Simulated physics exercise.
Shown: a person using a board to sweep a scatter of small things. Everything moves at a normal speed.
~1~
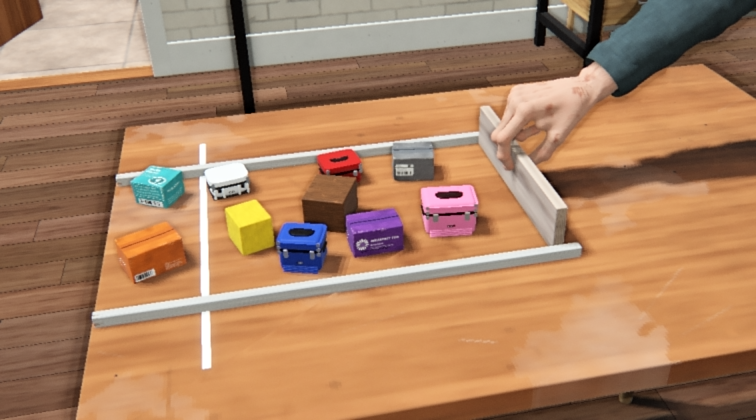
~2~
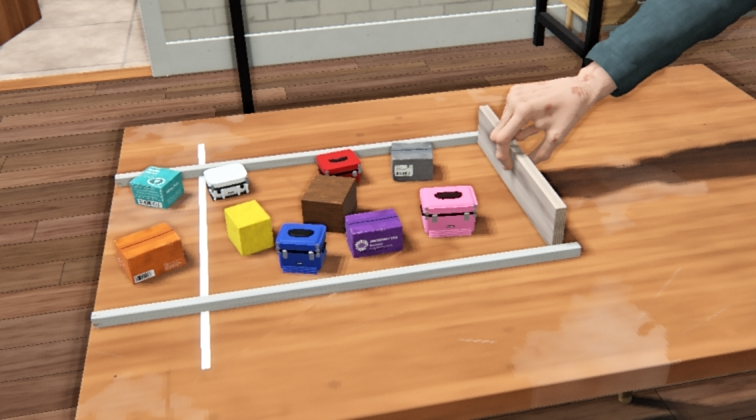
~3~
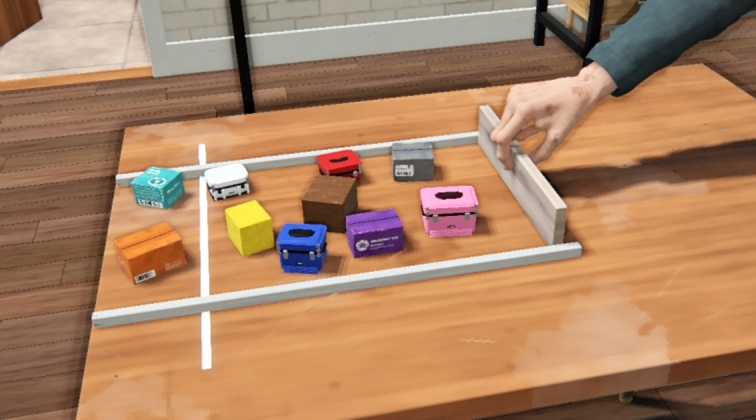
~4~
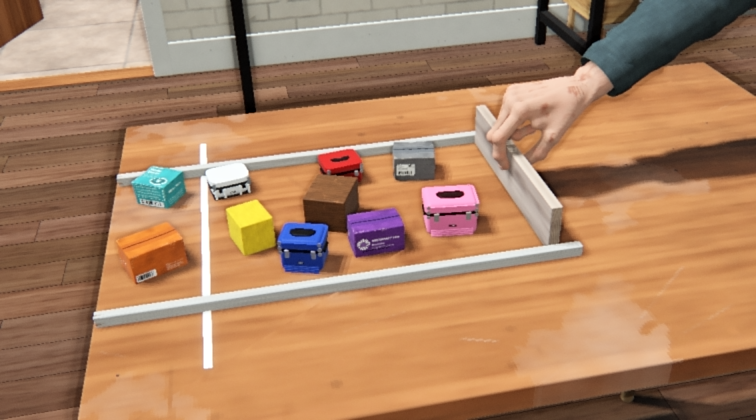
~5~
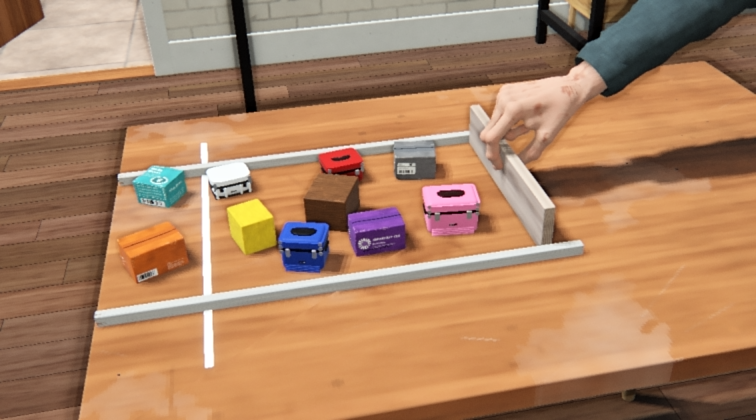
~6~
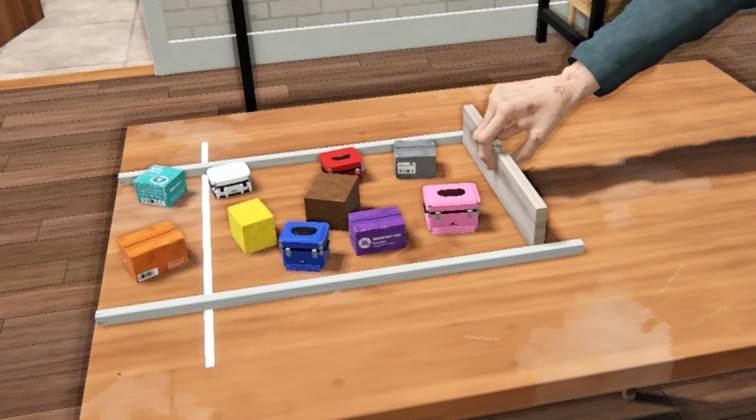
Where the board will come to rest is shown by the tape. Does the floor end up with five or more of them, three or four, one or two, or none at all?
The table is going to lose three pieces, maybe four.
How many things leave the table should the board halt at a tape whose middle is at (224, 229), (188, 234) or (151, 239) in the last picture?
In order: 1, 4 and 7.
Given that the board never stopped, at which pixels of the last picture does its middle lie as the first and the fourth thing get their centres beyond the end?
First roughly (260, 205), later roughly (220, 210).
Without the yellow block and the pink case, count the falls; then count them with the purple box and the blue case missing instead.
Counts - first: 2; second: 3.
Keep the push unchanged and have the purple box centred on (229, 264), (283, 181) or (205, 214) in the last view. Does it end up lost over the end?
One after another, it keeps its place; keeps its place; keeps its place.
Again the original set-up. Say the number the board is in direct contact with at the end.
3 of them.
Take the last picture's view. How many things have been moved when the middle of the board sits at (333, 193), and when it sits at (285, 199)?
At the first spot 7, then 9.
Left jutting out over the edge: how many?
1.
A little later, none off yet; orange box at rest near (154, 251); turquoise box at rest near (161, 186); white case at rest near (230, 181).
Next, none off yet; orange box at rest near (154, 251); turquoise box shifted a little near (148, 189); white case shifted about its own width near (192, 184).
When it is over, the number that fall off is three or four; down, blue case, white case, turquoise box and orange box.
